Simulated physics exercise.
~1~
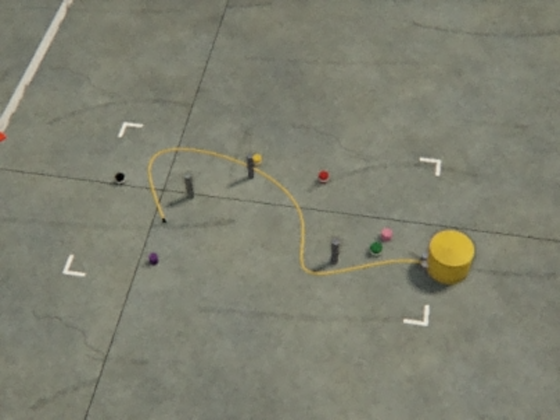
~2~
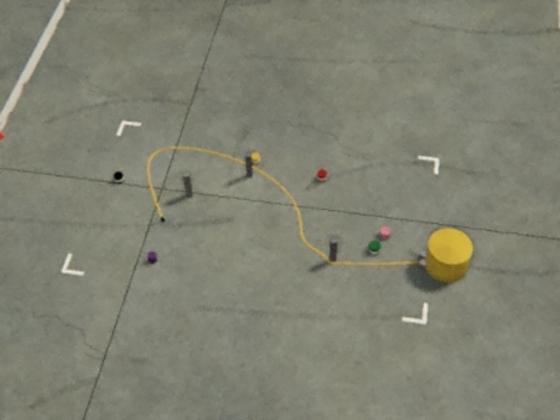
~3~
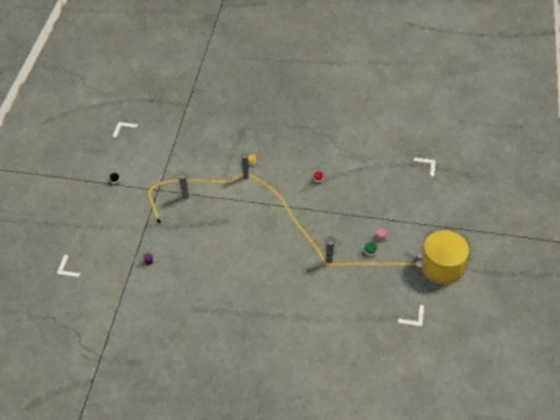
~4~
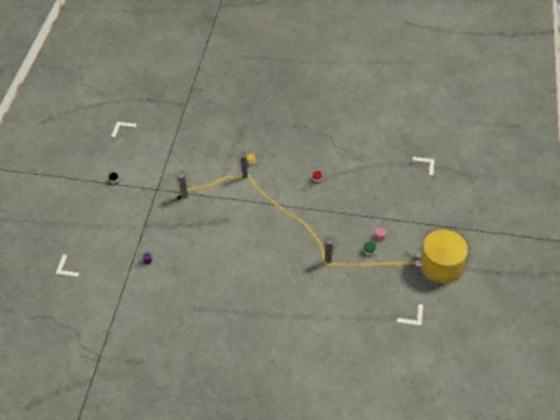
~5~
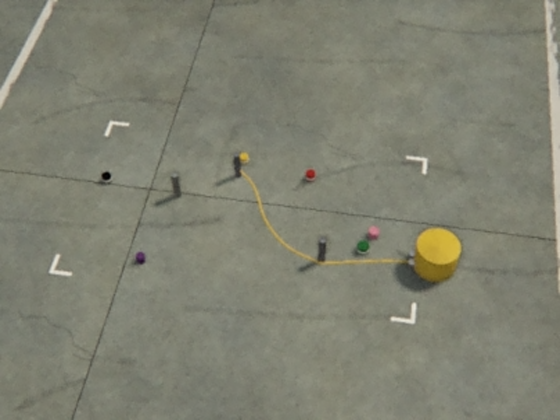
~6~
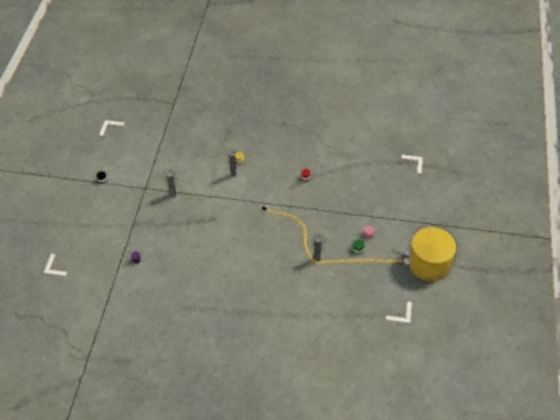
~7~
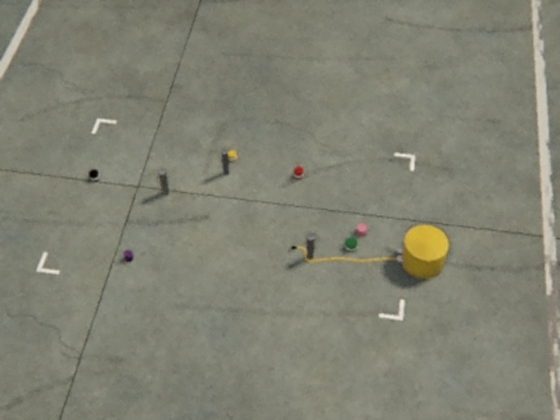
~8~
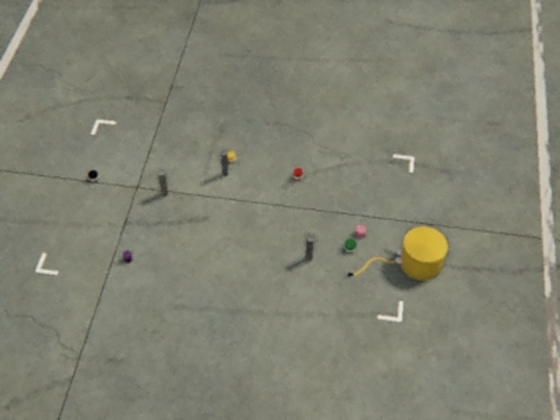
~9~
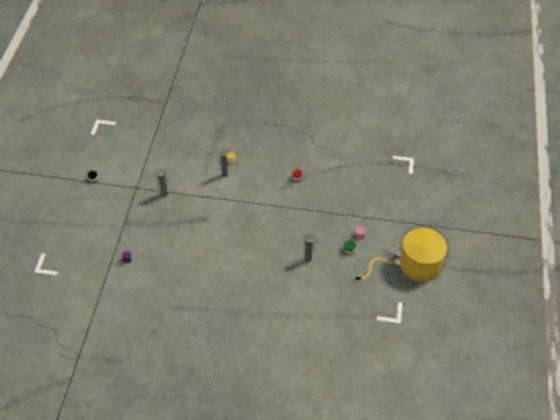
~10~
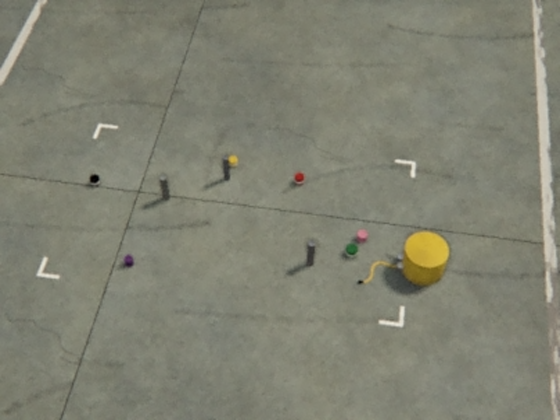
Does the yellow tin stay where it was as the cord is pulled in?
Yes, the yellow tin stays put. The cord slides away past the nearby post and leaves the tin in its place on the ground.
